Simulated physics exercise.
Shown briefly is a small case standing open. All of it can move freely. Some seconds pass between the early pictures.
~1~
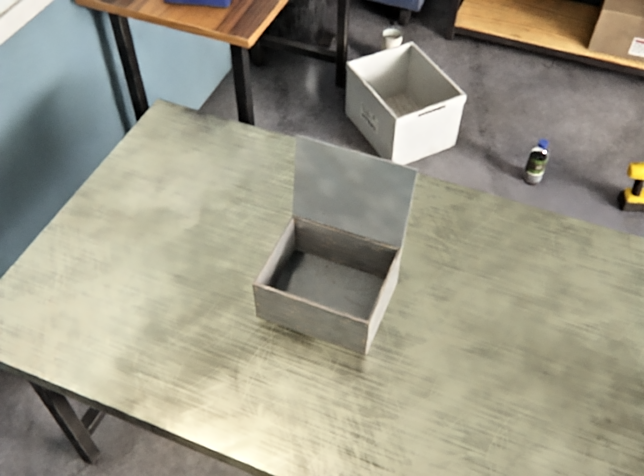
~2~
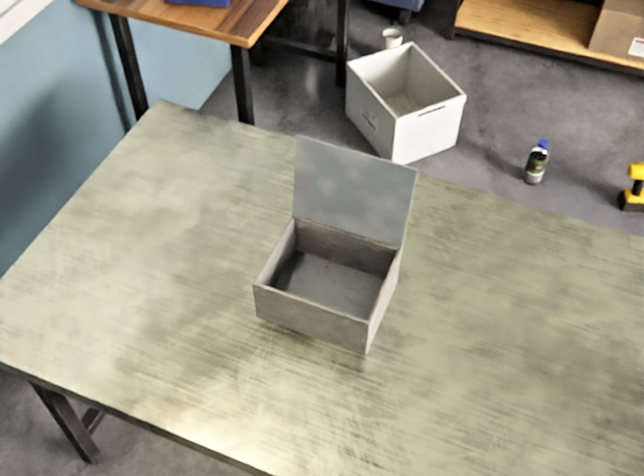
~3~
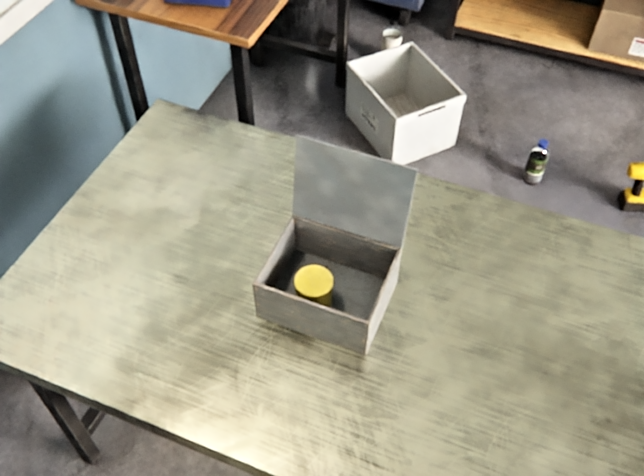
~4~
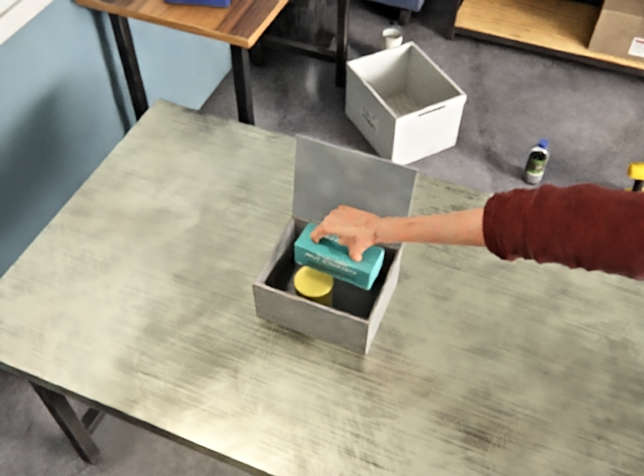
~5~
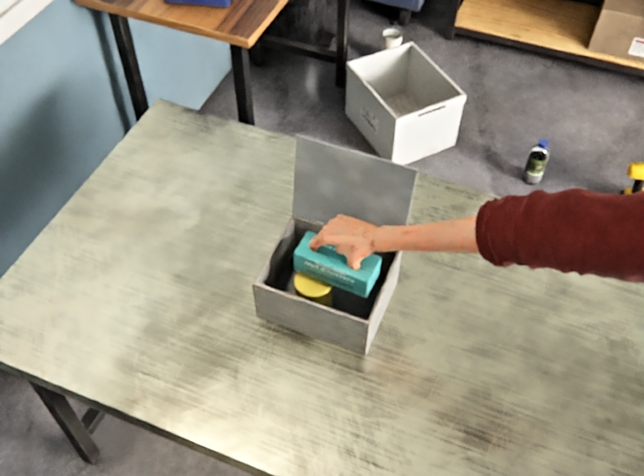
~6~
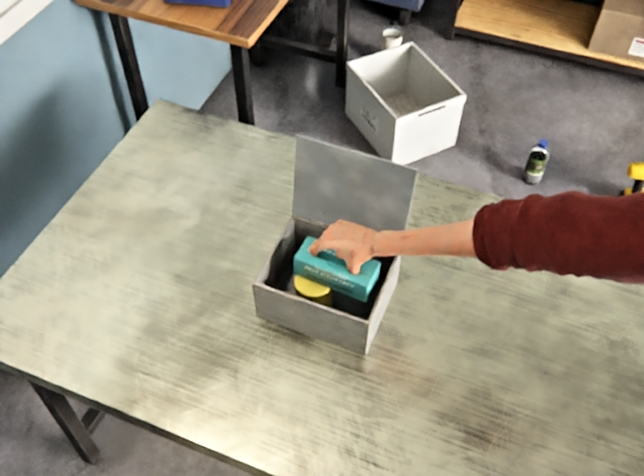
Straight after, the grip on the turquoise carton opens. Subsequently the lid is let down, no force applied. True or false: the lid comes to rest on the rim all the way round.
True.
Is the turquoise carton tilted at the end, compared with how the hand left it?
Simply put, it gets tilted.
Then, 1.10 s past the last view, lid starting down; turquoise carton on its side near (342, 274).
Then, 1.90 s past the last view, lid 38° above the rim; turquoise carton on its side near (342, 274).
Finally, lid shut; down or leaning hard in the box, turquoise carton; yellow tin still in place. Final places as the last picture's camera would see them, turquoise carton near (342, 274).
